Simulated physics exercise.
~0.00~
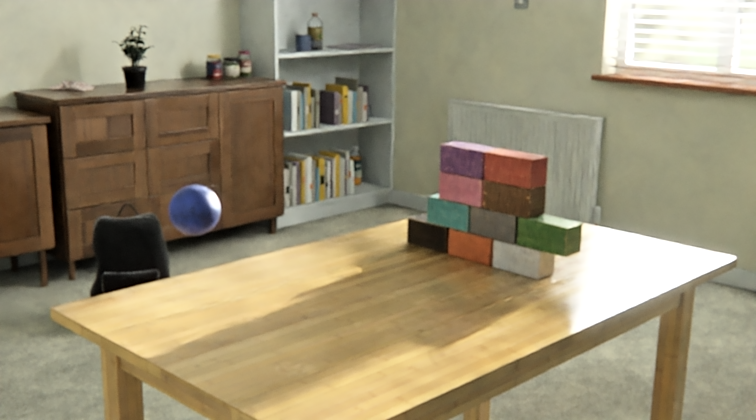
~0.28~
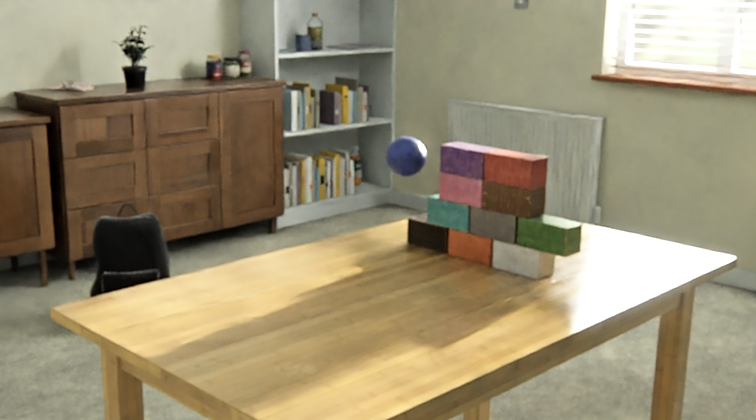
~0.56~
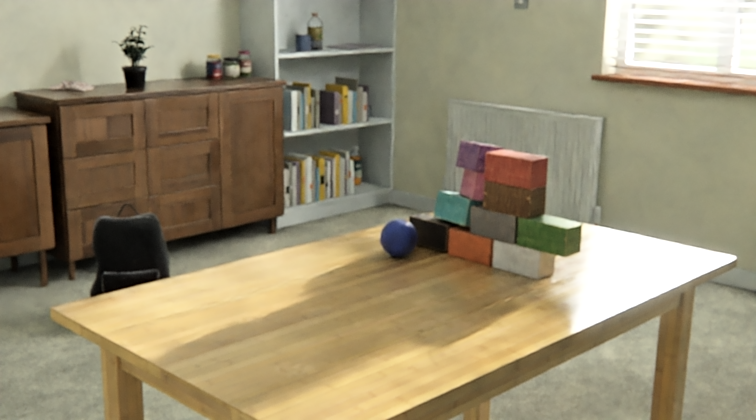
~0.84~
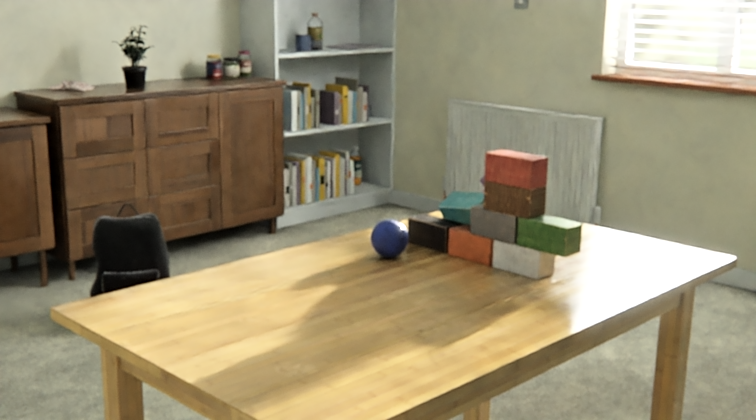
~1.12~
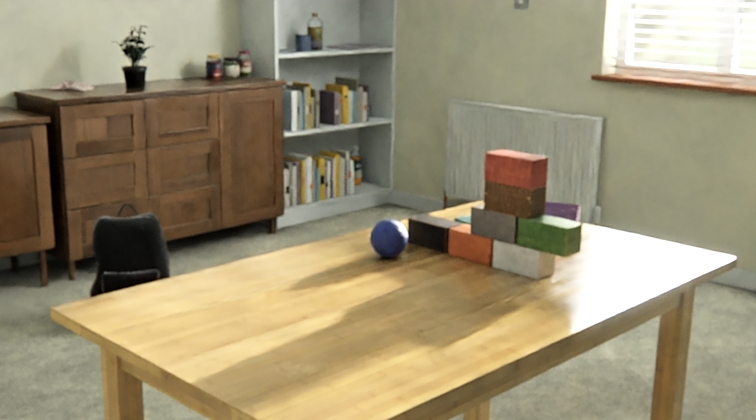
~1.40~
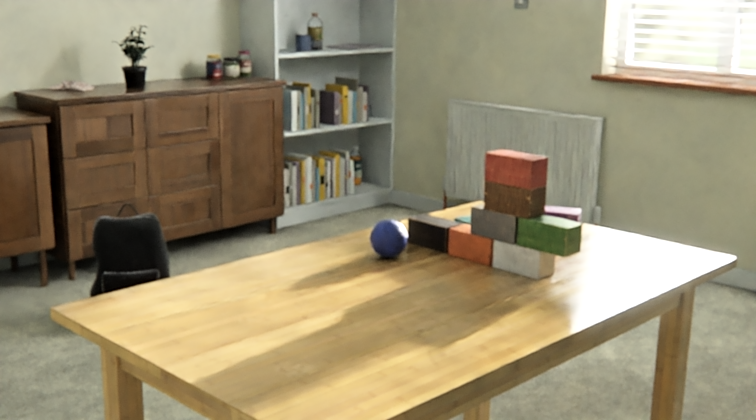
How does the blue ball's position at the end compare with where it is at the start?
At the start the blue ball is in the air toward the left, in front of the brown cabinet. At the end it rests on the table, just left of the black block.
